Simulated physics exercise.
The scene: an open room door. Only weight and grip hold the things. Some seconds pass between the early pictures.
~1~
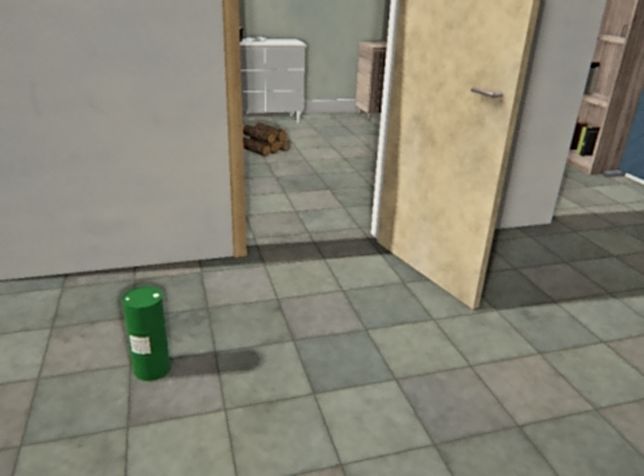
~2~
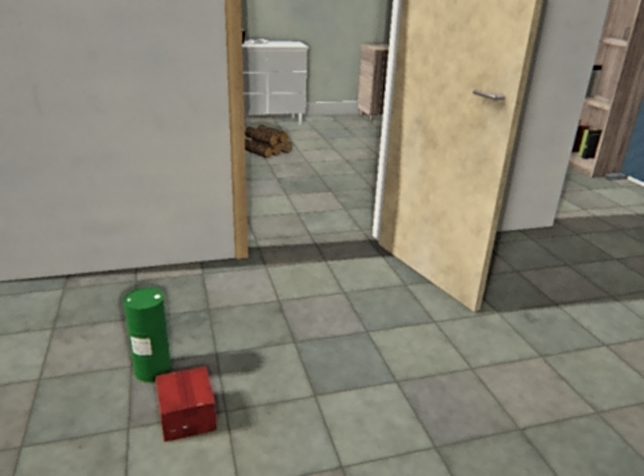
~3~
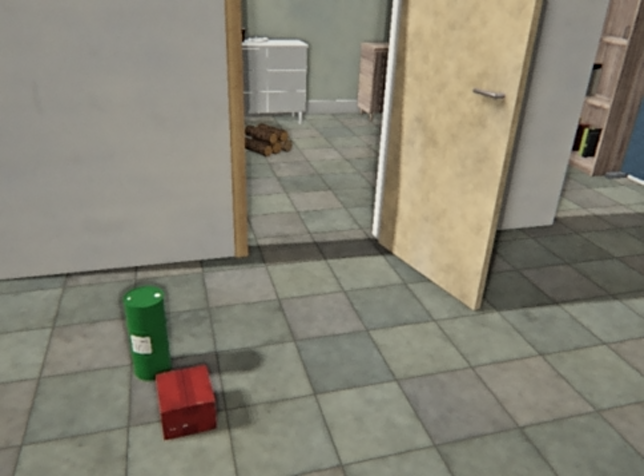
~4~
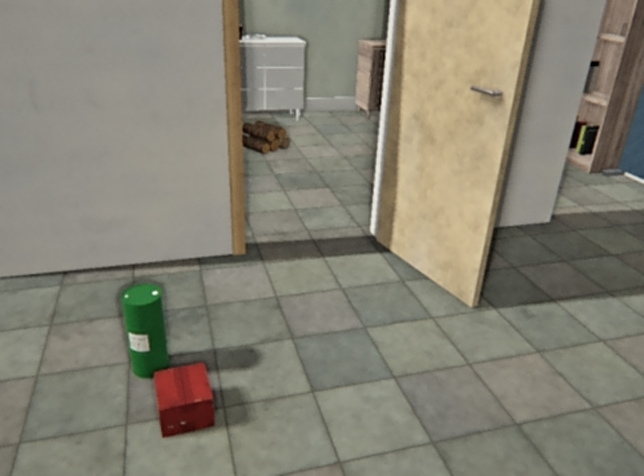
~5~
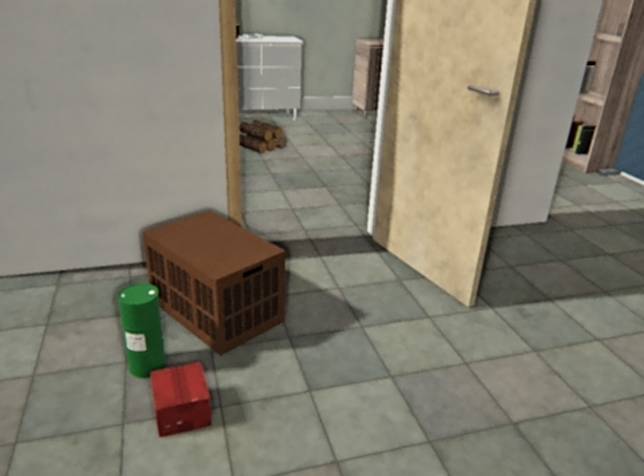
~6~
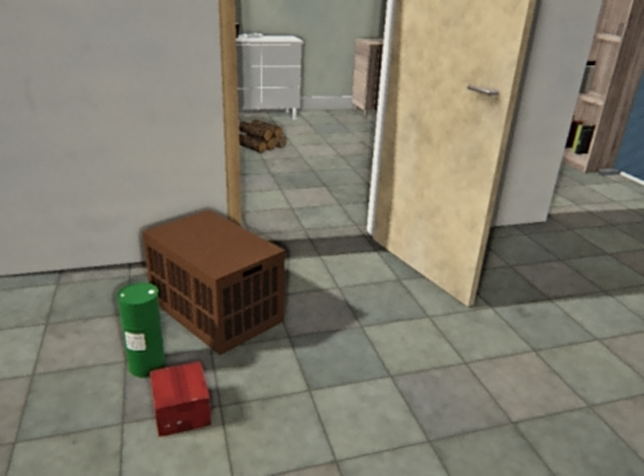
At the start, a green canister stands alone on the tiled floor to the left of a wide-open door. A red parcel then appears just in front of it, and later a brown chest appears behind them near the doorway, while the door stays still throughout.
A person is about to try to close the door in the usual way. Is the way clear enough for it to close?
Outcome: The door reaches the frame.
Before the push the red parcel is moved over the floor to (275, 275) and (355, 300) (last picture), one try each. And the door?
In the first case it jams; in the second case it jams.
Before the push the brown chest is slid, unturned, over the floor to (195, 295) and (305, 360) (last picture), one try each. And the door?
First try: It reaches the frame; second try: It reaches the frame.
Then, 0.80 s later than the last frame, open by 71°.
Then, 1.40 s later than the last frame, open by 29°.
When it is over, open by 0°; all 3 as before. End places, in pixels of the last picture, brown chest near (214, 277).
